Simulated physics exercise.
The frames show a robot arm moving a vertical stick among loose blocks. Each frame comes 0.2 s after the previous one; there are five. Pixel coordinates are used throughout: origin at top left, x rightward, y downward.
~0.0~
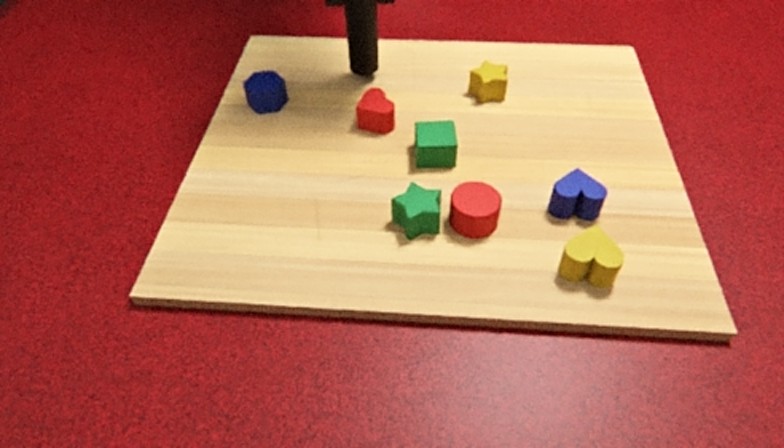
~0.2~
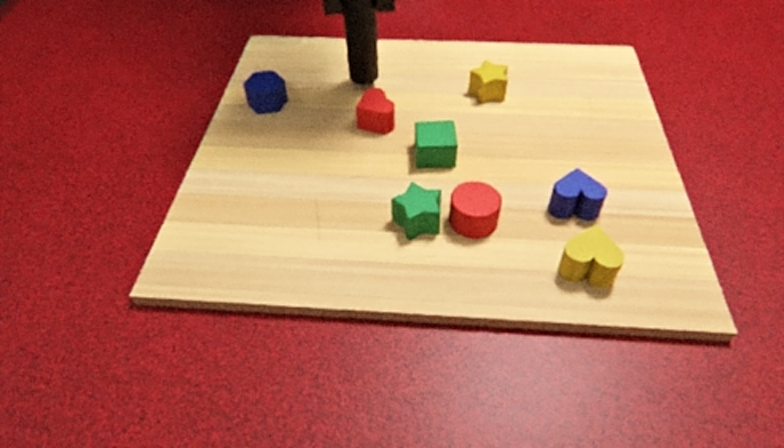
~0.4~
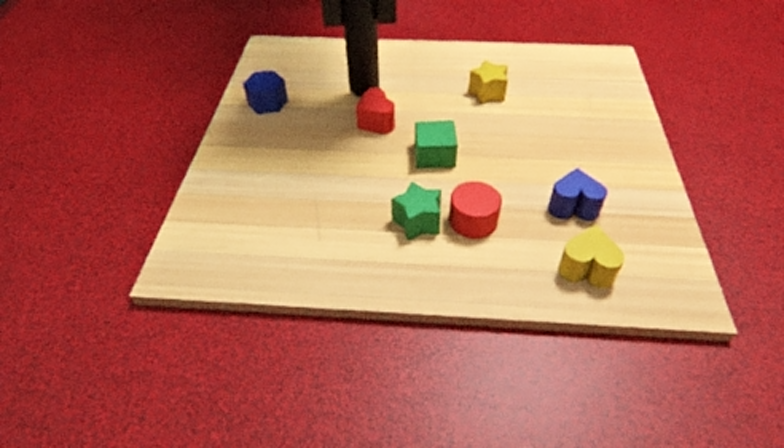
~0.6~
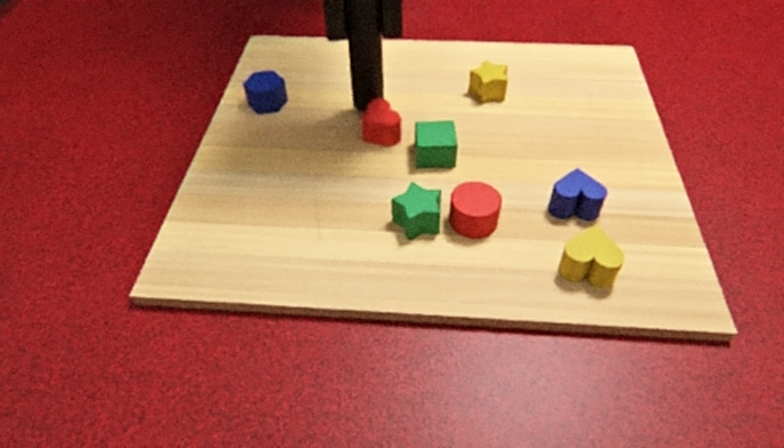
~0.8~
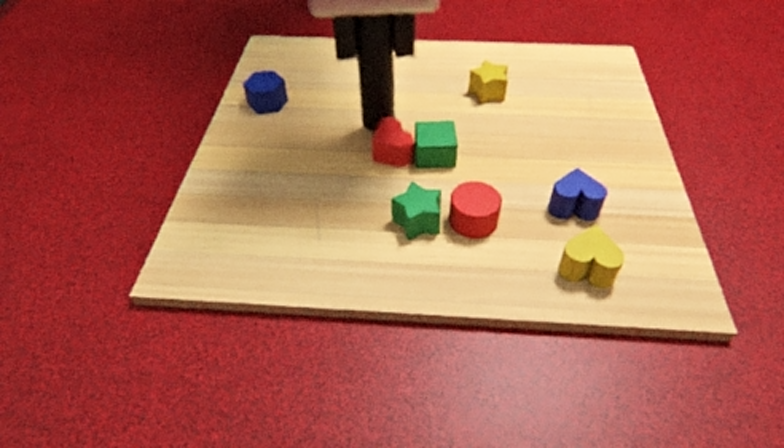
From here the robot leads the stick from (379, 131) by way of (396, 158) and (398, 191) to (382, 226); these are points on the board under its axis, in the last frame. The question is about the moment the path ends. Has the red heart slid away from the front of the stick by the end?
Answer: No.
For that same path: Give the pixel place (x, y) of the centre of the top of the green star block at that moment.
It will likely be found at (431, 250).
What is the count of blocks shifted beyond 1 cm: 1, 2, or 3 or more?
Here I'd predict two blocks moving more than 1 cm.
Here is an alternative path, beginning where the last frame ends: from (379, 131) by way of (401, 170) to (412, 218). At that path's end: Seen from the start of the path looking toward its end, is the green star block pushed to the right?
I believe so.
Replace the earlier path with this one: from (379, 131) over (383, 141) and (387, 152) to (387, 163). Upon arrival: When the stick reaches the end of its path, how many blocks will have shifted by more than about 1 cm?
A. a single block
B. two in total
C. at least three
The answer is A.
On the path given first. One third of the way, stick at (396, 149); red heart at (405, 164), turned 15° clockwise.
Two thirds of the way, stick at (397, 182); red heart at (402, 200), turned 30° clockwise; green star block at (425, 232), turned 45° anticlockwise.
At the end, stick at (381, 216); red heart at (388, 238), turned 20° clockwise; green star block at (431, 250), turned 105° anticlockwise; green square block not moved.
